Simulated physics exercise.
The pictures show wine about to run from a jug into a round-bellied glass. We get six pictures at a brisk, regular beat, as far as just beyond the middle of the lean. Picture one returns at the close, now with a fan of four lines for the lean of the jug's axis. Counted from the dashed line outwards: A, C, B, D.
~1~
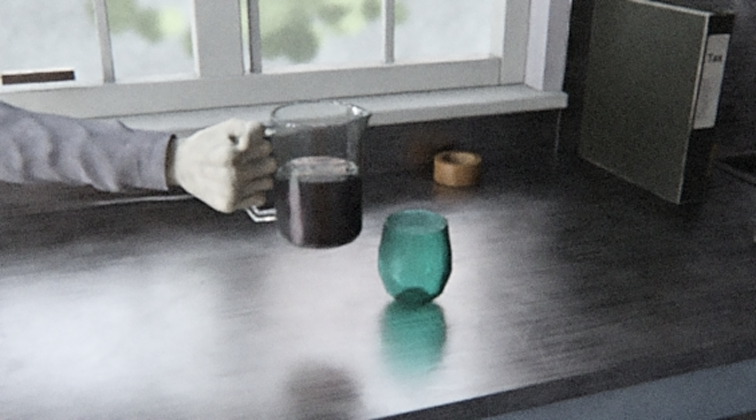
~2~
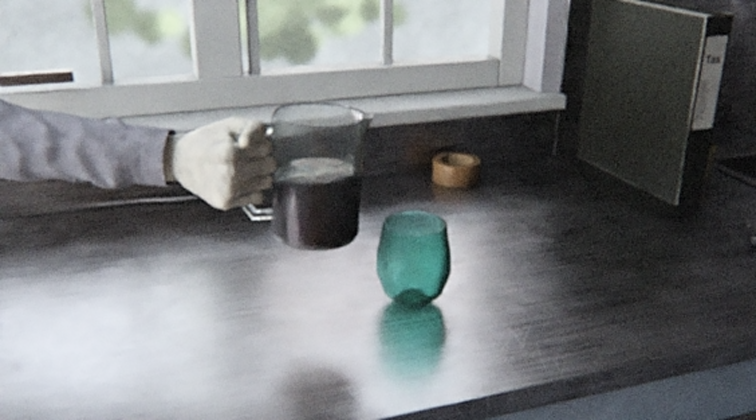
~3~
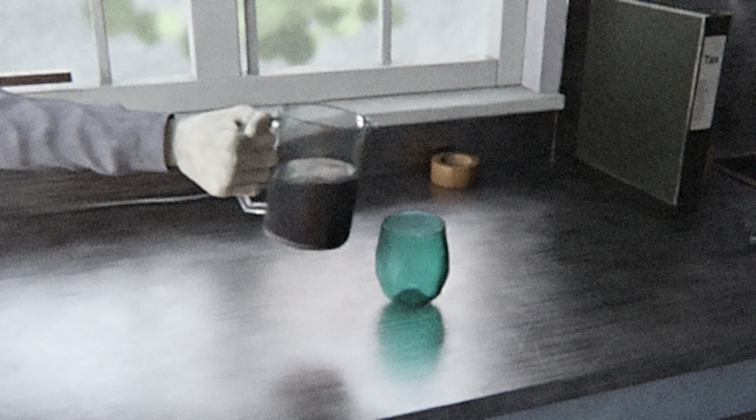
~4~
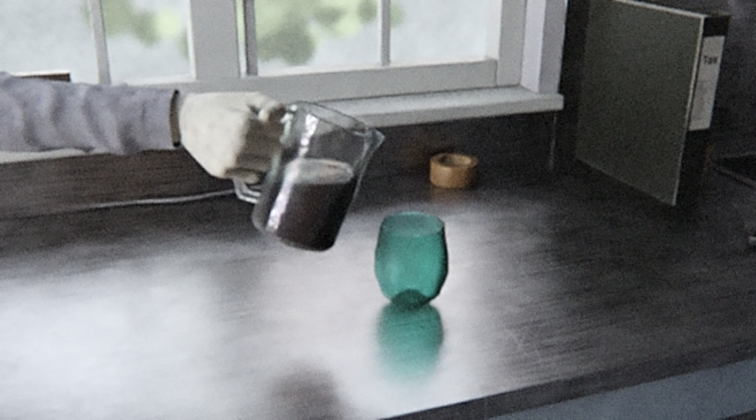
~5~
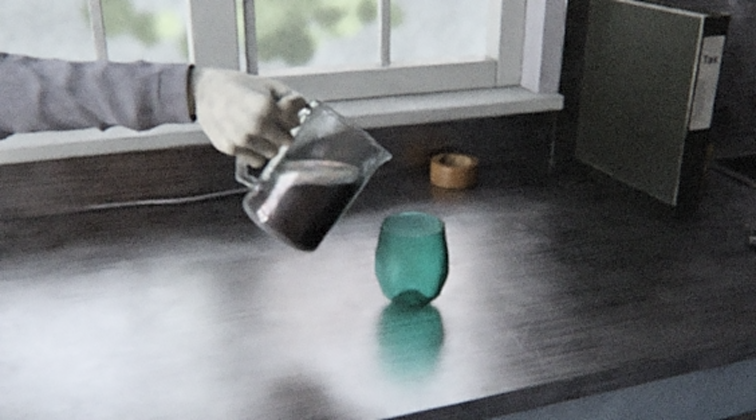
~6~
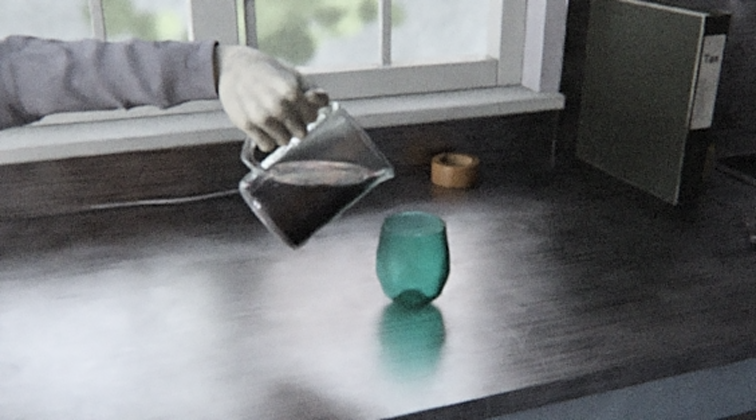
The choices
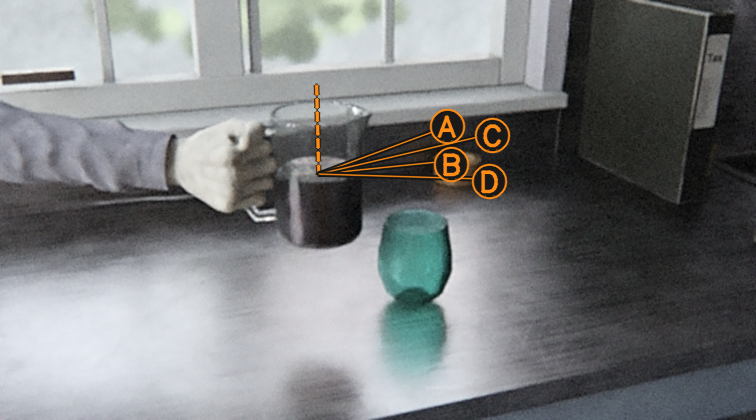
We see a hand holding a glass jug of dark liquid beside a green round-bellied glass on a dark counter near a window; the hand tilts the jug steadily to the right, and no liquid leaves it.
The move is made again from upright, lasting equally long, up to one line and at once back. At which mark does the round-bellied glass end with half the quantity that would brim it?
Choose A.
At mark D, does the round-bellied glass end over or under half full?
Over.
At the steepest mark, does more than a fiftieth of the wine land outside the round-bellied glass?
Yes.
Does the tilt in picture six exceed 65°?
No.
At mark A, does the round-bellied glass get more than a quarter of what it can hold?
Yes, it does.
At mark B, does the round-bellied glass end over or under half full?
Over.
In orange, A at (431, 132); B at (434, 162); C at (475, 137); D at (472, 178).
For mark A, the round-bellied glass ends with about 49 % of what it can hold.
For mark B, the round-bellied glass ends with about 83 % of what it can hold; 6 % of the wine is spilt.
For mark C, the round-bellied glass ends with about 68 % of what it can hold; 3 % of the wine is spilt.
For mark D, the round-bellied glass ends with about 82 % of what it can hold; 20 % of the wine is spilt.
